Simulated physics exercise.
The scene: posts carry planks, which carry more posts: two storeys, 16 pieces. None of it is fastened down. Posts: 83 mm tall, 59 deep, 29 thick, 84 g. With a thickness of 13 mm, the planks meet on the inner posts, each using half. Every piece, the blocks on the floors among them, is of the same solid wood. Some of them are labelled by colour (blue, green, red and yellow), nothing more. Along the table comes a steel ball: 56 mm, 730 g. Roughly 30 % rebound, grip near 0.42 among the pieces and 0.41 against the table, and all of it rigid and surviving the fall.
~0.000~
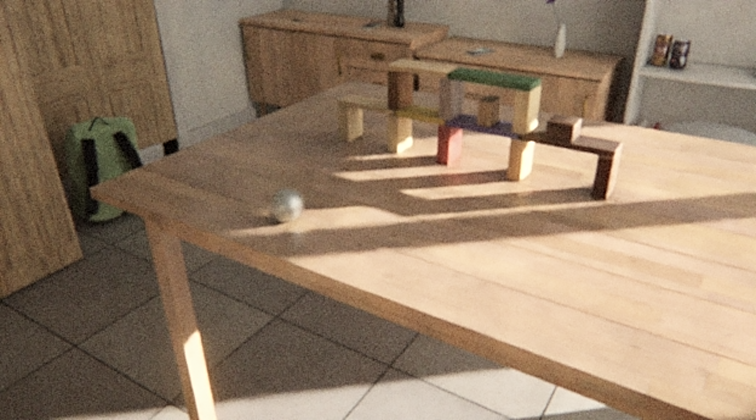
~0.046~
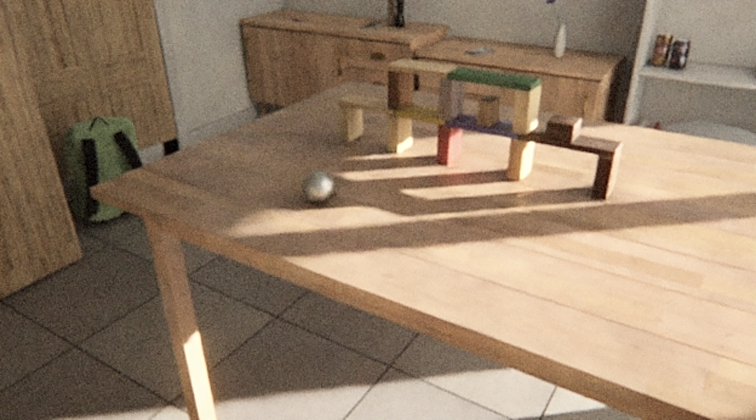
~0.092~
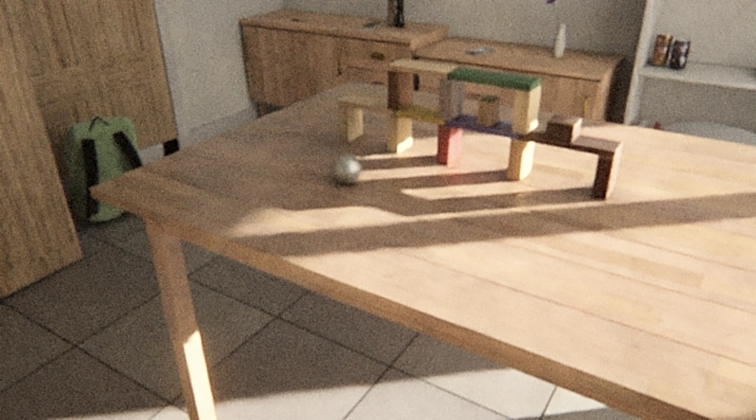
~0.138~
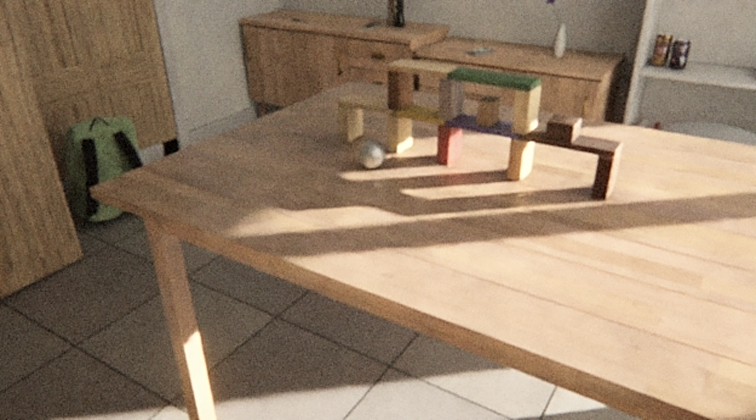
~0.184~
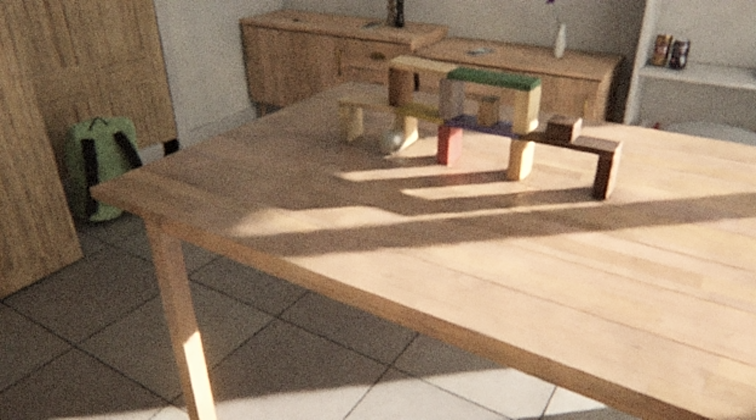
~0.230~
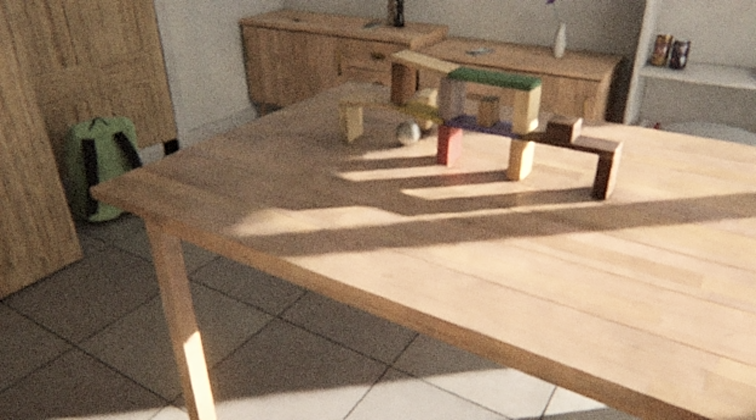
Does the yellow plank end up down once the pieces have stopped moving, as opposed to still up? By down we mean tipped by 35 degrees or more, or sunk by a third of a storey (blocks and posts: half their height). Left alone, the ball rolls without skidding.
Yes.
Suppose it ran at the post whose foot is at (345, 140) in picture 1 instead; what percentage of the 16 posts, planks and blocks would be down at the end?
That way, 10 per cent.
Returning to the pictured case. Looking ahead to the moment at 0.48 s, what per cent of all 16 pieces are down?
By that time it is 30 percent.
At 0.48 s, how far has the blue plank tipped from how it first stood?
Some 0°.
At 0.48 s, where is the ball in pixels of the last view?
At about (474, 93).
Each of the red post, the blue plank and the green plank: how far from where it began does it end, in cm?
Roughly red 0 cm, blue 0 cm, green 0 cm.
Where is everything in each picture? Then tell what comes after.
In the first picture (pixels give the middle of a visible side), ball (287, 205) 33 cm from contact, 1.9 m/s; yellow plank (425, 111); blue plank (480, 130); green plank (494, 75); none has stirred.
The second picture shows ball (319, 186) 24 cm from contact, 1.9 m/s; yellow plank (425, 111).
The third picture shows ball (346, 169) 15 cm from contact, 1.9 m/s; yellow plank (425, 111).
The fourth picture shows ball (371, 154) 6 cm from contact, 1.9 m/s; yellow plank (425, 111).
The fifth picture shows ball (392, 141) after contact, 1.4 m/s; yellow plank (426, 110); movement in 3 of them.
The sixth picture shows ball (407, 133) after contact, 1.4 m/s; yellow plank (427, 109) 3° from how it stood; green plank (494, 75); red post (443, 145); steepest lean 8°, the plank at (426, 60); movement in 5 of them.
After 0.32 s, ball still moving; 2 of the 16 pieces down; yellow plank 33° from how it stood, 29 mm lower.
After 0.48 s, ball still moving; 5 of the 16 pieces down; yellow plank 45° from how it stood, 40 mm lower.
After 0.86 s, ball still moving; 6 of the 16 pieces down; yellow plank 46° from how it stood, 43 mm lower.
In the end (1.1 s), ball rolling away; 6 of the 16 pieces down; yellow plank 46° from how it stood, 43 mm lower; red post unmoved; green plank 4 mm from its place. From the last view, middles, yellow plank near (428, 131), red post near (449, 141).
